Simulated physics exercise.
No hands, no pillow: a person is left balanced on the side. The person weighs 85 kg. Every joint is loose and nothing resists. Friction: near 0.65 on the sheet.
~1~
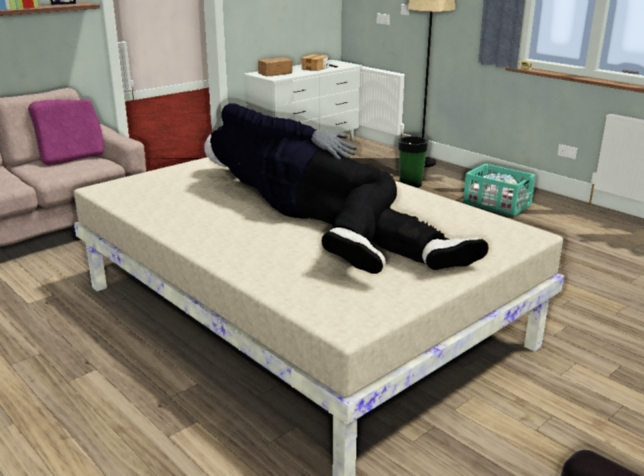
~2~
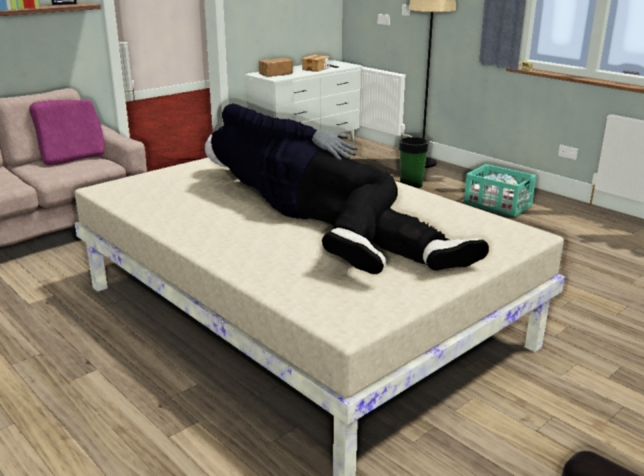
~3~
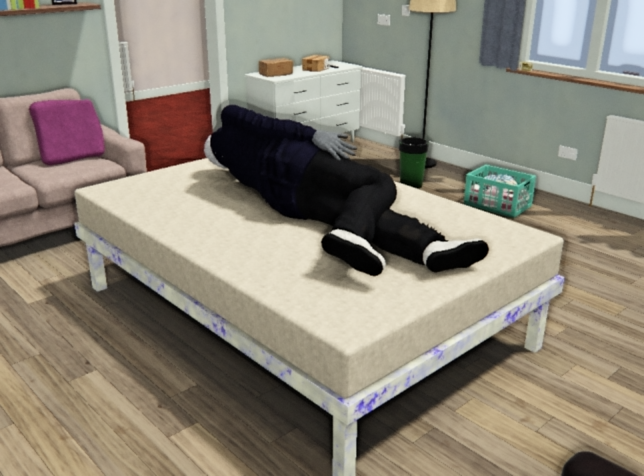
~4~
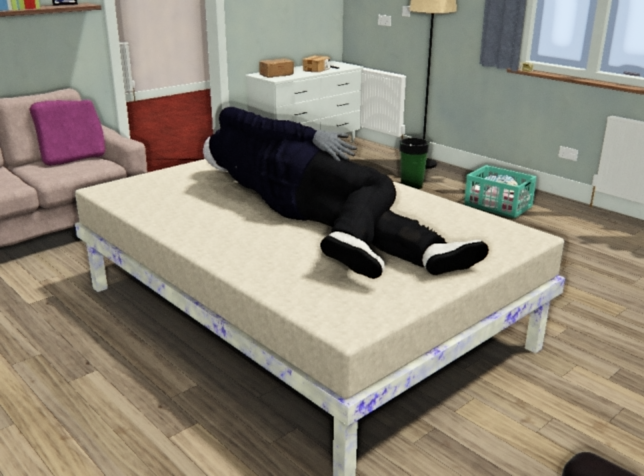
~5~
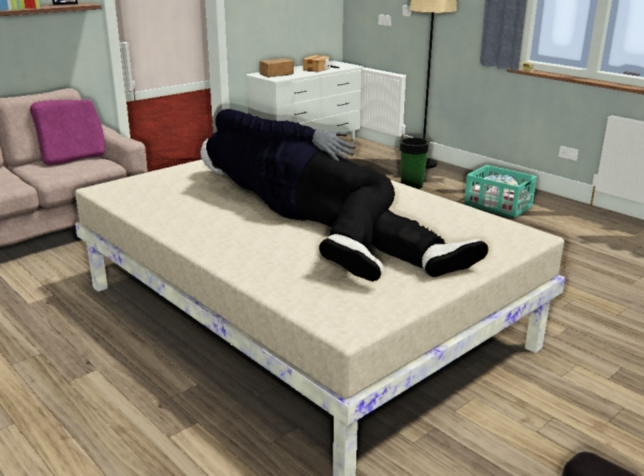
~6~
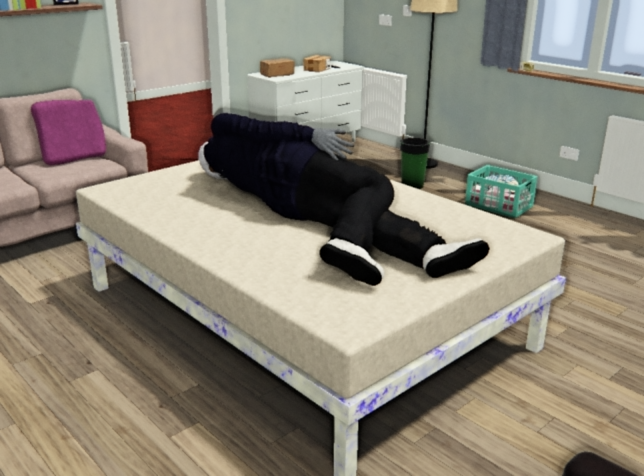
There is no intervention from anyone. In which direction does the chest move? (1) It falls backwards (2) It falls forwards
It falls backwards.
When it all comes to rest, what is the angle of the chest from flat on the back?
0°, roughly.
Then, 0.26 s after the last picture the chest is turned 40° from lying flat on the back, near (227, 166) in the last picture's view.
Then, 0.66 s after the last picture the chest is turned 15° from lying flat on the back, near (219, 175) in the last picture's view.
Then, 1.26 s after the last picture the chest is turned 5° from lying flat on the back, near (215, 178) in the last picture's view.
In the final state, chest sinks back.
